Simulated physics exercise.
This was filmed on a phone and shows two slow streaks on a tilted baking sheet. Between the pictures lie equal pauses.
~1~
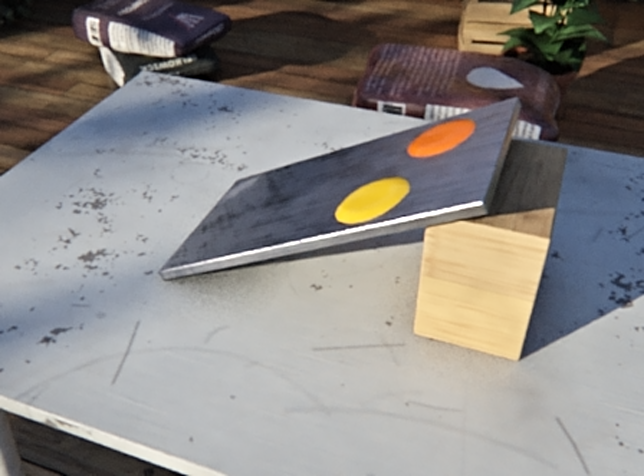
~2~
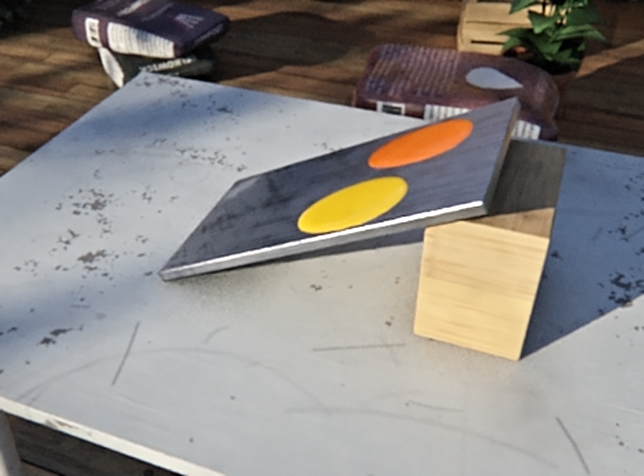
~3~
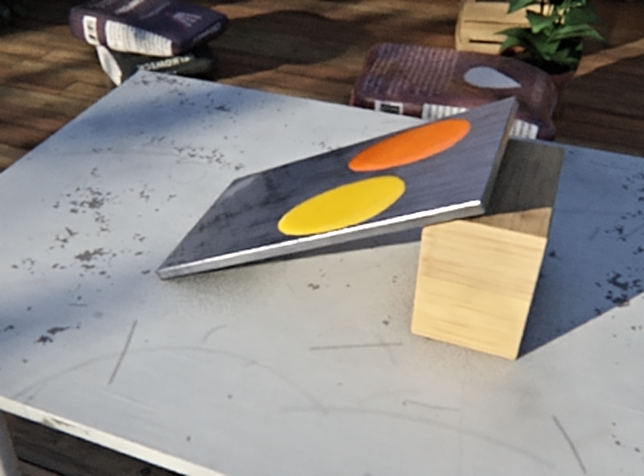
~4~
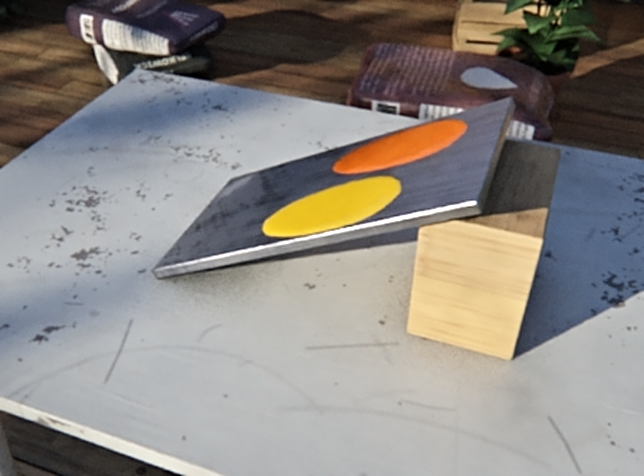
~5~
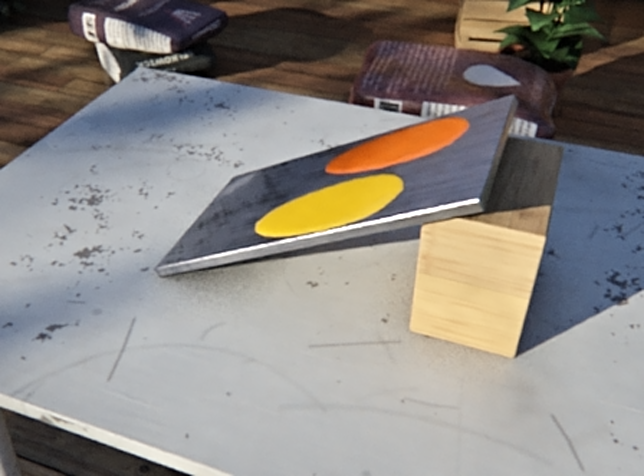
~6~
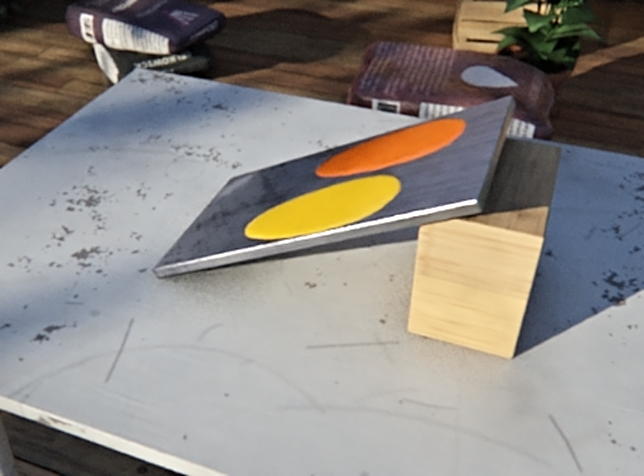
The video shows a yellow patch and an orange patch on a tilted dark panel propped against a wooden block; both stretch slowly down the slope toward the left, lengthening most noticeably at first and then more gradually.
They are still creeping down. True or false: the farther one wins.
False.
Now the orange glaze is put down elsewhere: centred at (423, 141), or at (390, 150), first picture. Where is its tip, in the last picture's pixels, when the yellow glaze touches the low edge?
Tip, last view - start 1: (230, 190), start 2: (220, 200).
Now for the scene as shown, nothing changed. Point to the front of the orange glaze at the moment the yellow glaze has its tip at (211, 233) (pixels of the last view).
At about (280, 177).
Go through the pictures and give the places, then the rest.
The first frame shows tip of the yellow glaze half way down; tip of the orange glaze (420, 142) a quarter of the way down.
The second frame shows tip of the yellow glaze (309, 213) half way down; tip of the orange glaze half way down.
The third frame shows tip of the yellow glaze half way down; tip of the orange glaze (360, 158) half way down.
The fourth frame shows tip of the yellow glaze (272, 219) three quarters of the way down; tip of the orange glaze half way down.
The fifth frame shows tip of the yellow glaze three quarters of the way down; tip of the orange glaze (335, 162) half way down.
The sixth frame shows tip of the yellow glaze (256, 222) three quarters of the way down; tip of the orange glaze half way down.
Soon after, the yellow glaze is three quarters of the way down; the orange glaze is three quarters of the way down.
Later, the yellow glaze is close to the edge; the orange glaze is three quarters of the way down.
In the end, the yellow glaze is at the low edge; the orange glaze is close to the edge.
